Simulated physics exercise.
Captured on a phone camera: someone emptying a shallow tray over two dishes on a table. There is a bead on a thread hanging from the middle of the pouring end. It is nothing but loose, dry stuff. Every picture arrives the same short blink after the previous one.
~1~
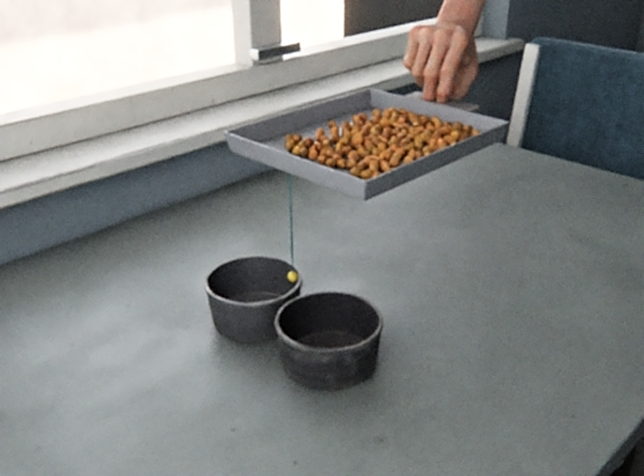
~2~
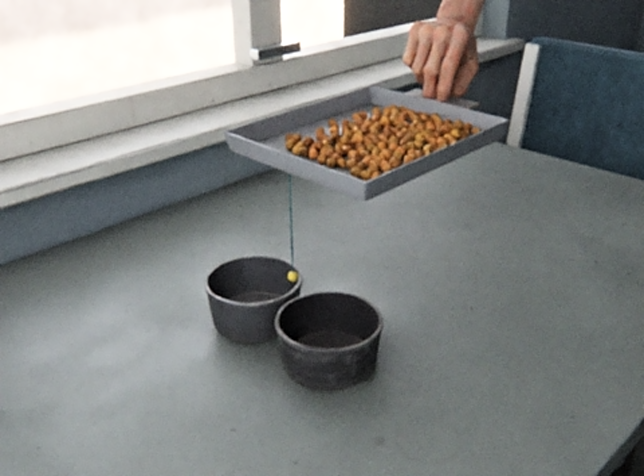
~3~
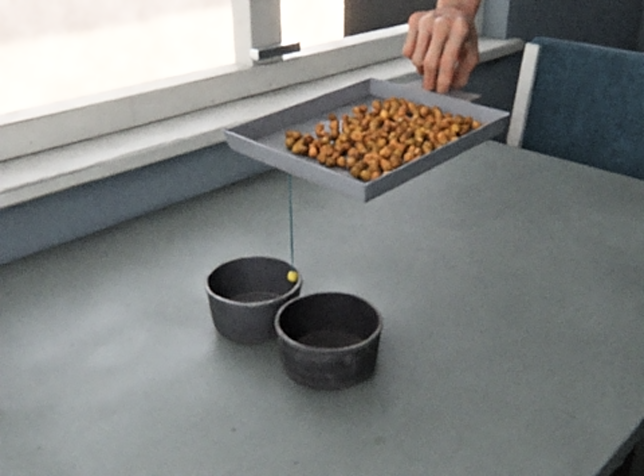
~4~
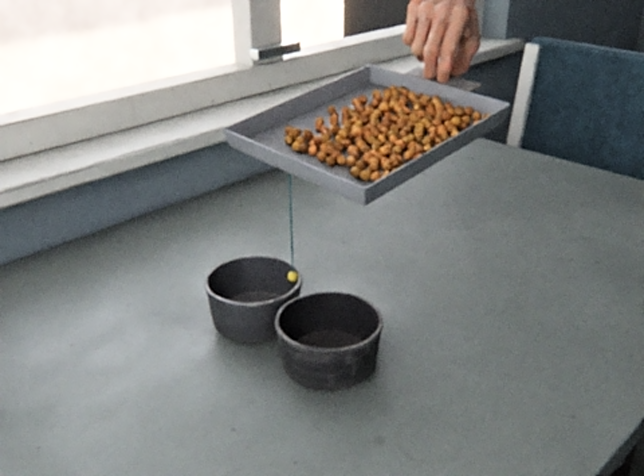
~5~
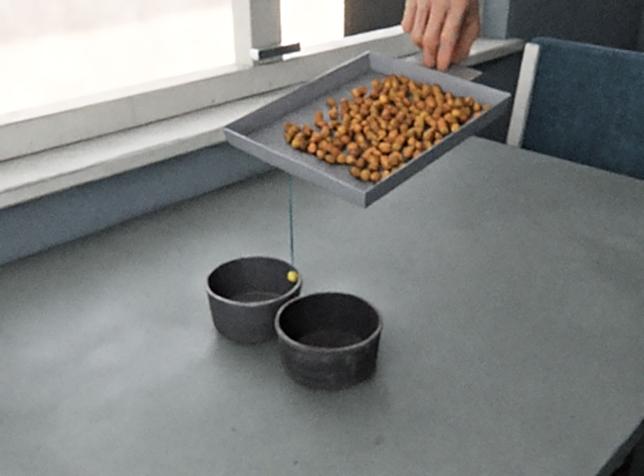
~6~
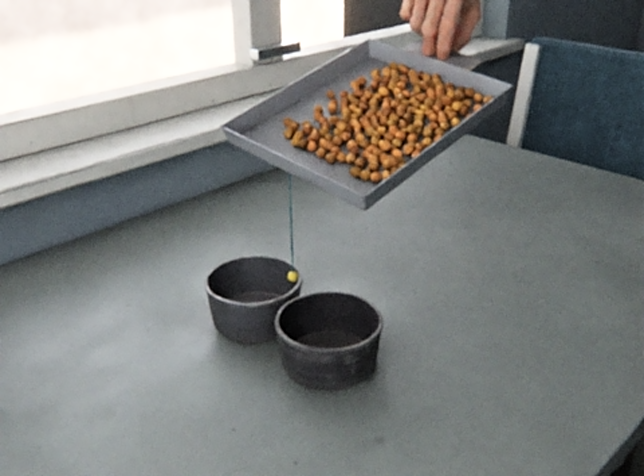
On a grey tabletop beside a pale window frame, seen from slightly above by a camera that stays still, a blue chair stands at the upper right. A hand grips the far end of a shallow grey tray of golden-brown chickpeas, above two round dark dishes and a yellow bead on a thread. The hand gradually raises the tray's far side, tilting it gently, while the chickpeas, bead and dishes barely shift.
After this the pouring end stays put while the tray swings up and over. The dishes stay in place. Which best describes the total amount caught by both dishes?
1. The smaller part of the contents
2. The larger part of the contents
Option 2: The larger part of the contents.
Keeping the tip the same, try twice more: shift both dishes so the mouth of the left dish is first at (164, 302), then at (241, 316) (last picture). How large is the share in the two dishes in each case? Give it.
You'd get 10 in a hundred the first time and 40 in a hundred the second.
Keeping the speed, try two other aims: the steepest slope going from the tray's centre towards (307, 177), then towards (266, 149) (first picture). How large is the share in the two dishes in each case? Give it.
You'd see roughly 20 per cent the first time and 50 per cent the second.
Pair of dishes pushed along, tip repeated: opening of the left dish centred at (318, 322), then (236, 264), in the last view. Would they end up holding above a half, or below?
Held in all, by try: A larger portion, then a smaller portion.
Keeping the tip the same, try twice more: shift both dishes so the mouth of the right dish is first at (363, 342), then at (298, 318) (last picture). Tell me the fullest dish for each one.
For the first placement, the right-side one; for the second placement, the right-side one.
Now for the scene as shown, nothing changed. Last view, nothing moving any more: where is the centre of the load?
Around (328, 360).
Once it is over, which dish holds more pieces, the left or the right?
Well, that is right of the pair.
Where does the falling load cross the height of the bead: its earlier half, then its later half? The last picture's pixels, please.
Half one: (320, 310), half two: (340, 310).
Soon after the last picture, tray tipped steeply; all on the tray.
A little later, tray tipped right over; nearly all on the tray; a stray few in the air.
Later still, tray tipped past a quarter turn; about two thirds in the right dish; about a third outside both.
At rest, tray tipped past a quarter turn; about two thirds in the right dish; none in the left dish; about a third outside both.
